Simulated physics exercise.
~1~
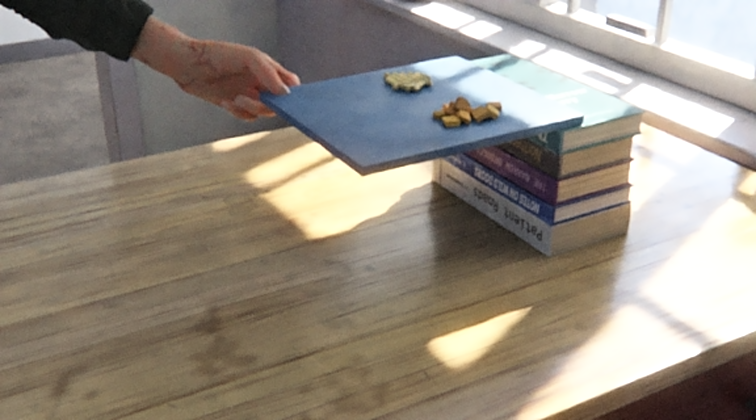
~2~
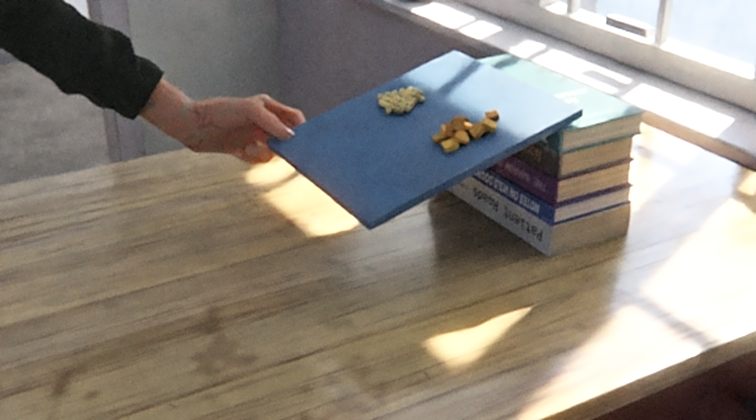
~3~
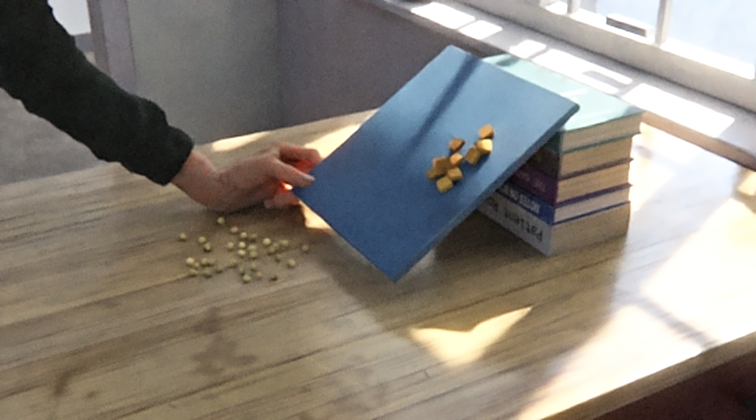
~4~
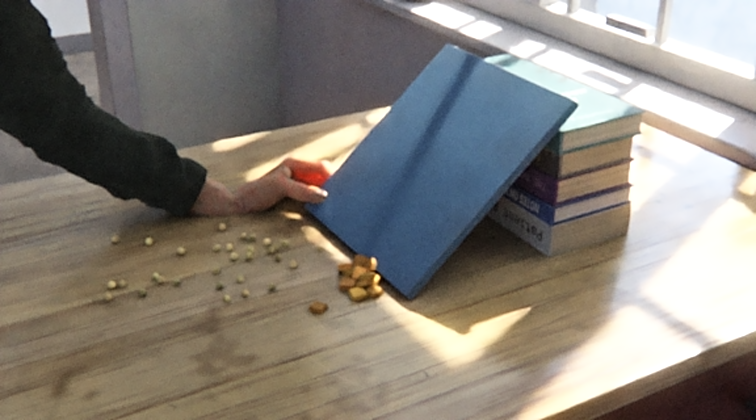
On a sunlit wooden table, a hand lowered one end of a blue board propped on stacked books until small pale pieces rolled off and scattered to the left, then the golden-brown chunks slid down and mostly stopped at its foot.
